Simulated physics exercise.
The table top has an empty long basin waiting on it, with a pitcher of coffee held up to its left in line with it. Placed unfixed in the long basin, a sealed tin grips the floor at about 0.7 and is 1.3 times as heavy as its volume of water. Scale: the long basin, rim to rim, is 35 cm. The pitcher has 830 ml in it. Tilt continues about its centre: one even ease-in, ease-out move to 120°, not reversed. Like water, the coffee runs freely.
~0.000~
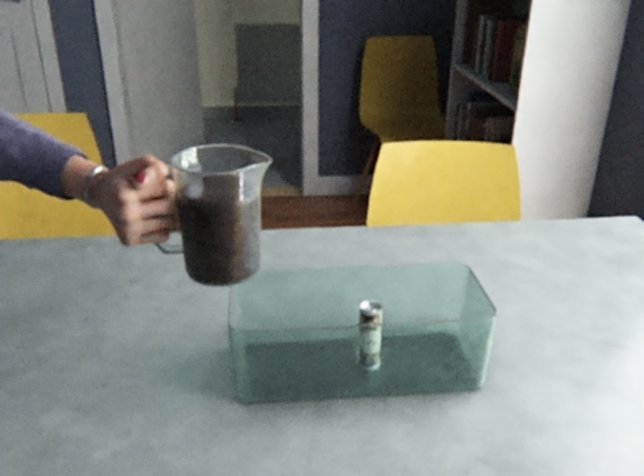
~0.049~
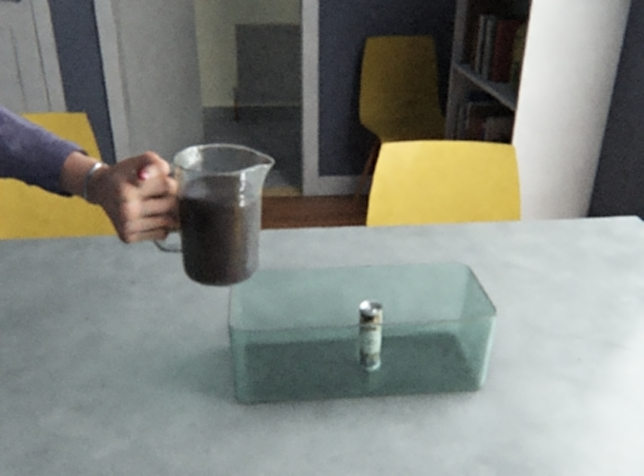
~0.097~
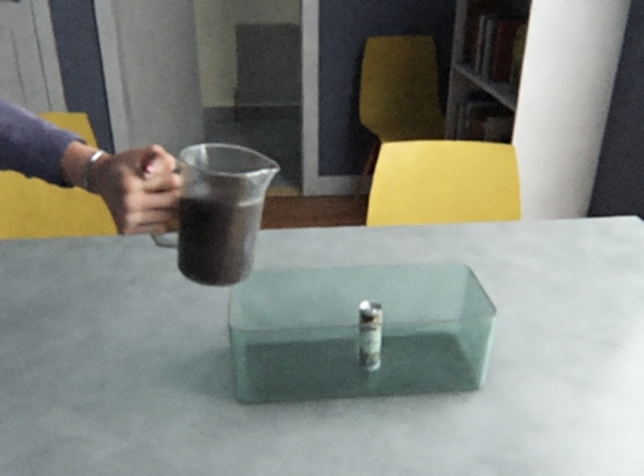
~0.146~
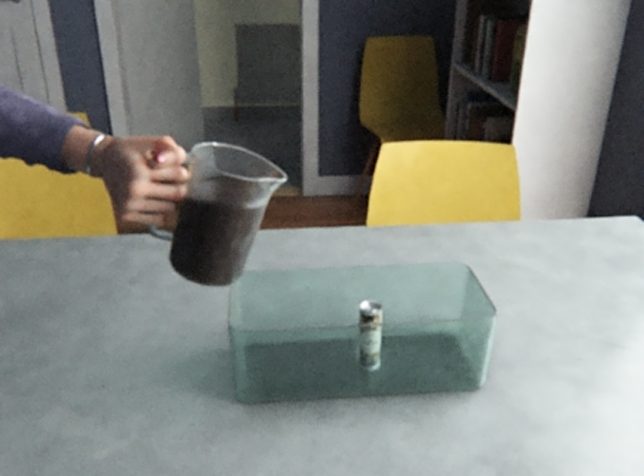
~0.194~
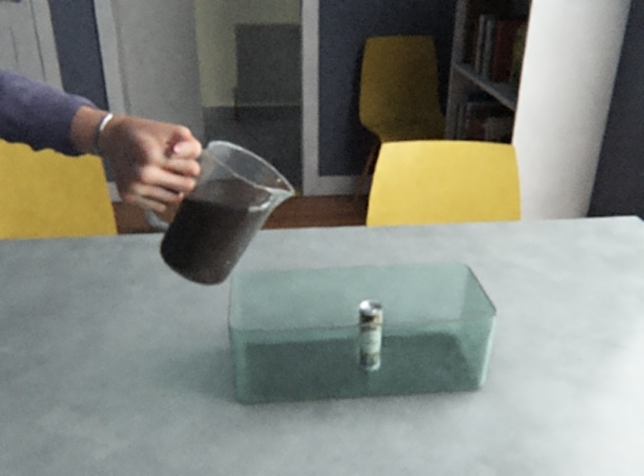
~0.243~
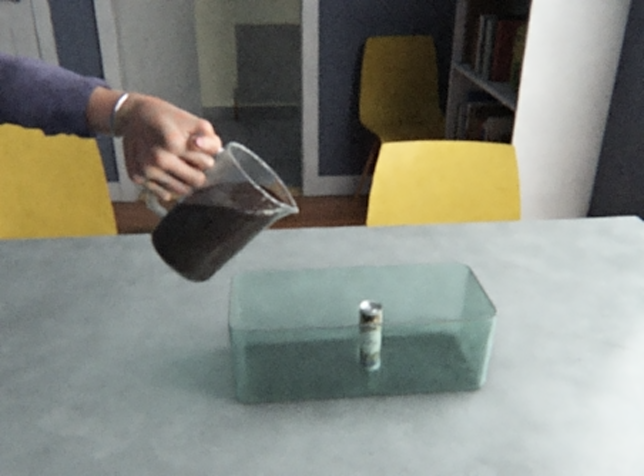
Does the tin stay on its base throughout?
Yes, it stays on its base.
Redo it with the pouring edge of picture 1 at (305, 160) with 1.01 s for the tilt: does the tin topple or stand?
Then the tin comes down.
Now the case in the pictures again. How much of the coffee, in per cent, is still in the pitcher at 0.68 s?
Roughly 10 per cent.
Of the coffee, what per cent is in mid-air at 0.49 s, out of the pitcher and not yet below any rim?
About 20 per cent.
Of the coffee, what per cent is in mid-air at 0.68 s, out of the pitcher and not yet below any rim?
I'd say some 9 per cent is in the air.
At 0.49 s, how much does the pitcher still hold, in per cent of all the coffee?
Around 56 percent.
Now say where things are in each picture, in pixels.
It leans 0°; its right rim is at (271, 159); the coffee meets the walls at (178, 189) and (257, 187); the long basin's rim runs from (231, 301) to (483, 289); the tin's top is at (371, 309), in the first picture.
It leans 2°; its right rim is at (273, 161); the coffee meets the walls at (179, 189) and (259, 187), in the second picture.
It leans 8°; its right rim is at (279, 166); the coffee meets the walls at (182, 188) and (262, 188), in the third picture.
It leans 18°; its right rim is at (287, 177); the coffee meets the walls at (184, 197) and (267, 190), in the fourth picture.
It leans 30°; its right rim is at (295, 191); the coffee meets the walls at (177, 211) and (275, 194), in the fifth picture.
It leans 45°; its right rim is at (298, 209); the coffee meets the walls at (164, 216) and (284, 201), in the sixth picture.
Then, 0.49 s in, the tilt is 114° and 57 per cent is still to pour; the tin stands where it began.
Then, 0.68 s in, the tilt is 120° and 10 per cent is still to pour; the tin stands where it began.
Then, 0.87 s in, the tilt is 120° and 0 per cent is still to pour; the tin stands where it began.
Then, 1.08 s in, the tilt is 120° and 0 per cent is still to pour; the tin stands where it began.
Finally, the tin stands where it began.
